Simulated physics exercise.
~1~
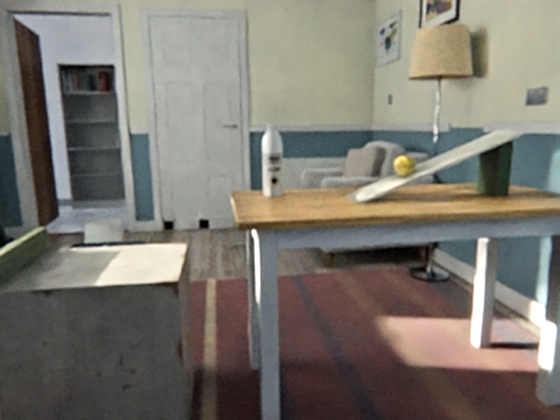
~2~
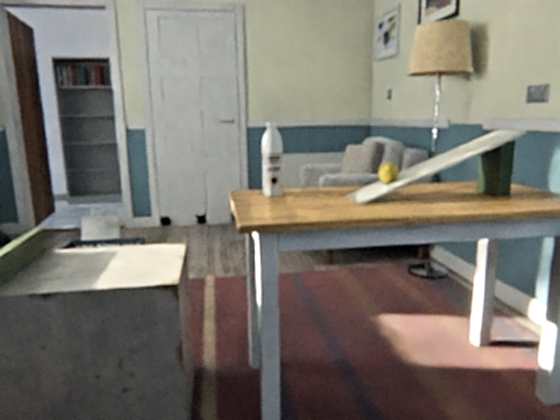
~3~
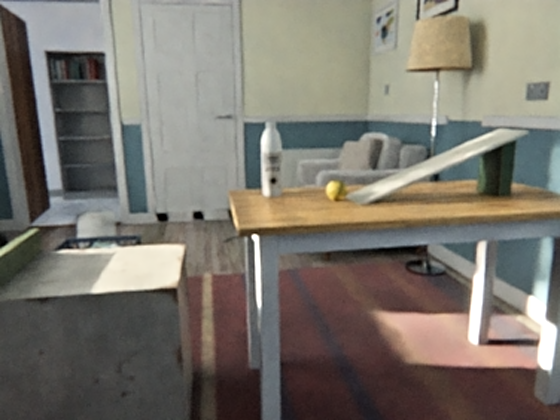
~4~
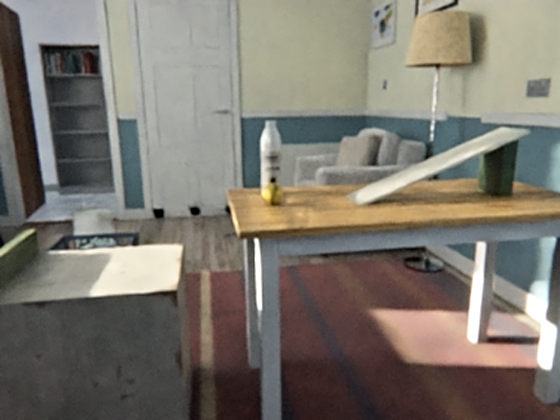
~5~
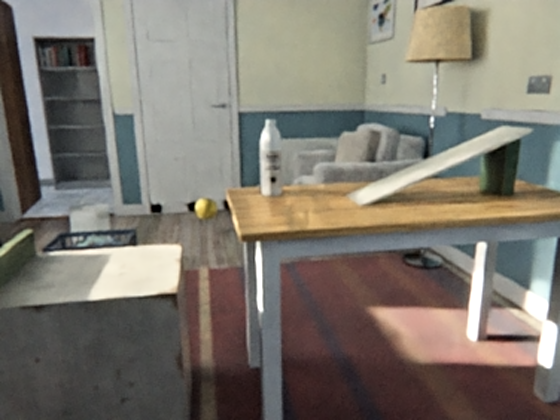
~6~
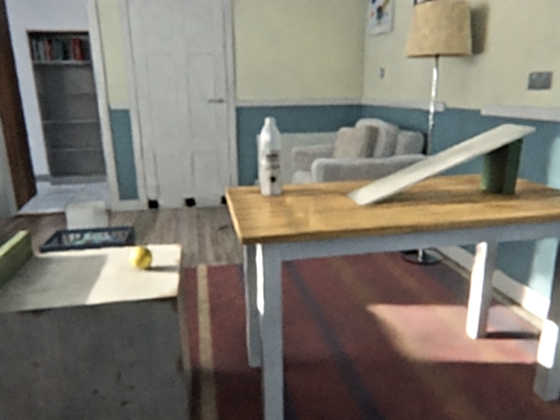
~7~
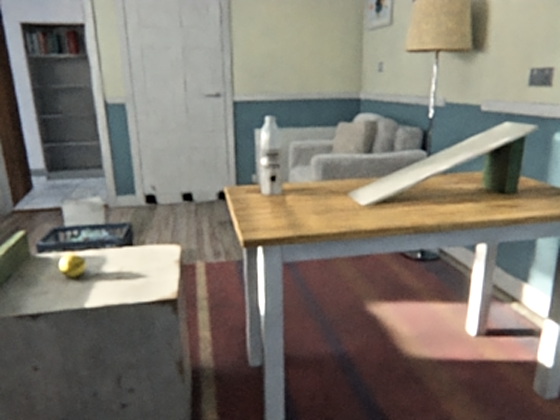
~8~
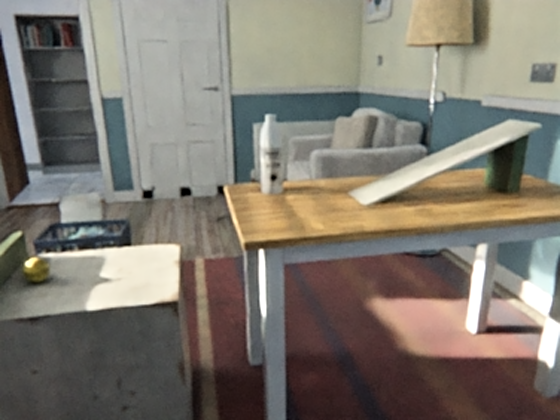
A yellow ball rolls down a ramp, leaves the table and crosses a lower grey top leftward.
